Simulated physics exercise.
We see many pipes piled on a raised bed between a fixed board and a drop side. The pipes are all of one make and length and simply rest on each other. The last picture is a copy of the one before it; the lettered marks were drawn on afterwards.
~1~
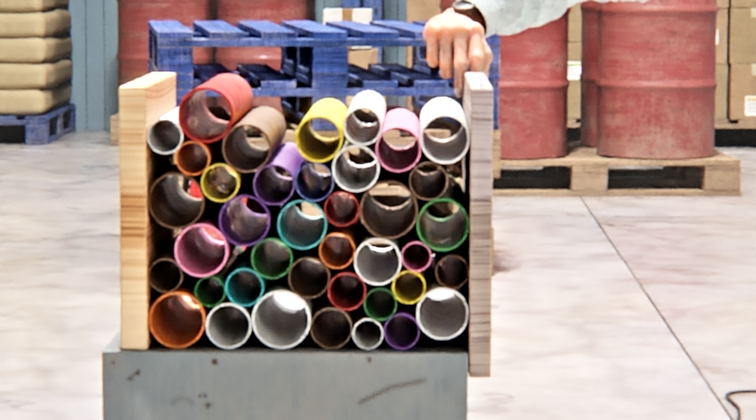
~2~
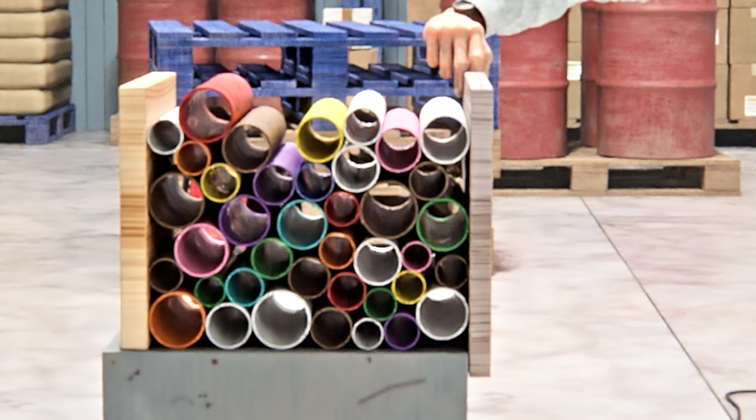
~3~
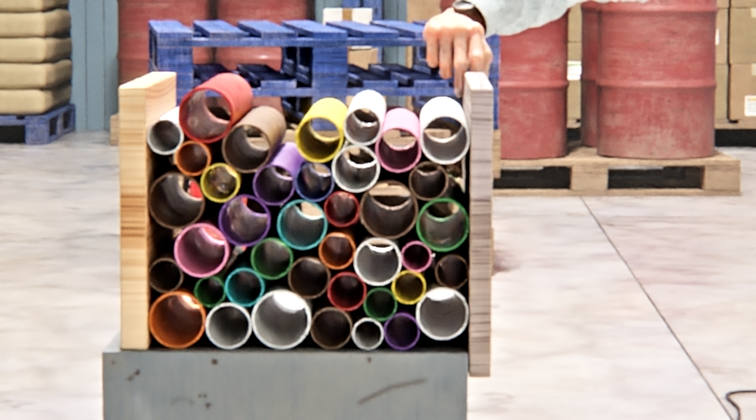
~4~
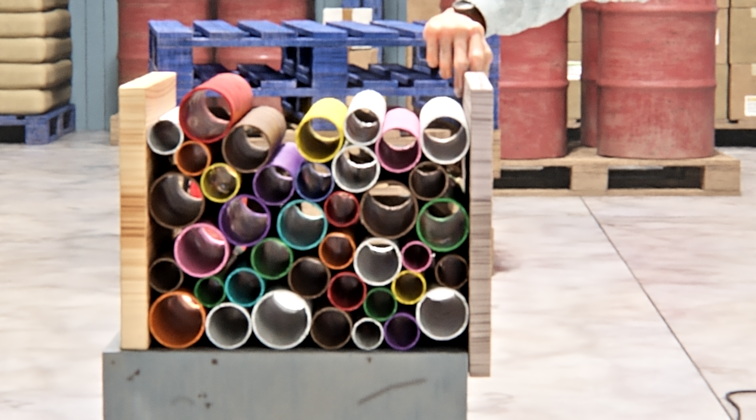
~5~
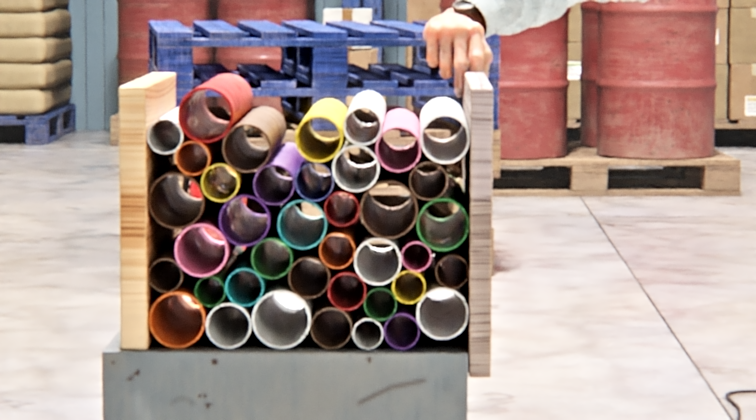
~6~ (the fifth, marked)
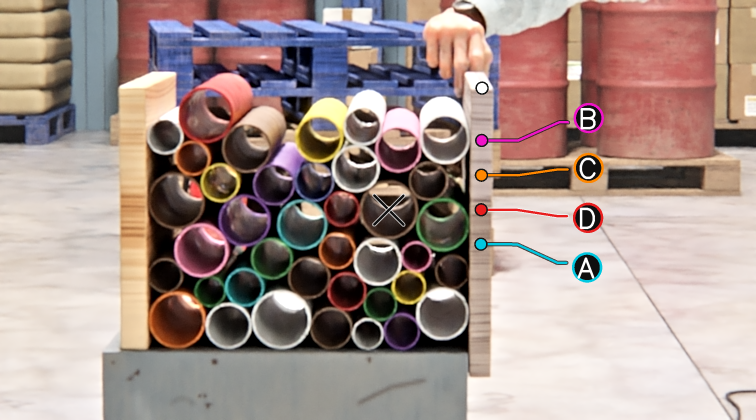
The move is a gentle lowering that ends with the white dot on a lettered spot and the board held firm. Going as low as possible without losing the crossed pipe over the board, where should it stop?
A is the limit.
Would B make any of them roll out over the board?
At B: No.
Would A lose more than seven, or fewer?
At A, fewer than seven.
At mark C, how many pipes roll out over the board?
It comes to none.
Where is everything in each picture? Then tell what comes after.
The first frame shows a yellow pipe (409, 287); a brown pipe (165, 275); a turquoise pipe (302, 224).
The second frame shows a turquoise pipe (302, 224); a red pipe (342, 209).
The third frame shows a brown pipe (428, 181); a yellow pipe (319, 139).
The fourth frame shows side board (476, 212); an orange pipe (177, 320).
The fifth frame shows a purple pipe (401, 332); a yellow pipe (409, 287); a brown pipe (165, 275).
On the copy, A at (481, 245); B at (482, 140); C at (482, 175); D at (481, 210); the cross at (388, 210); the white dot at (482, 88).
On A. First, top of the board (470, 183).
Then, top of the board (469, 243).
Finally, top of the board (469, 243), about four out over the board, the crossed one still inside.
By contrast, B keeps the crossed one inside; C keeps the crossed one inside; D keeps the crossed one inside.
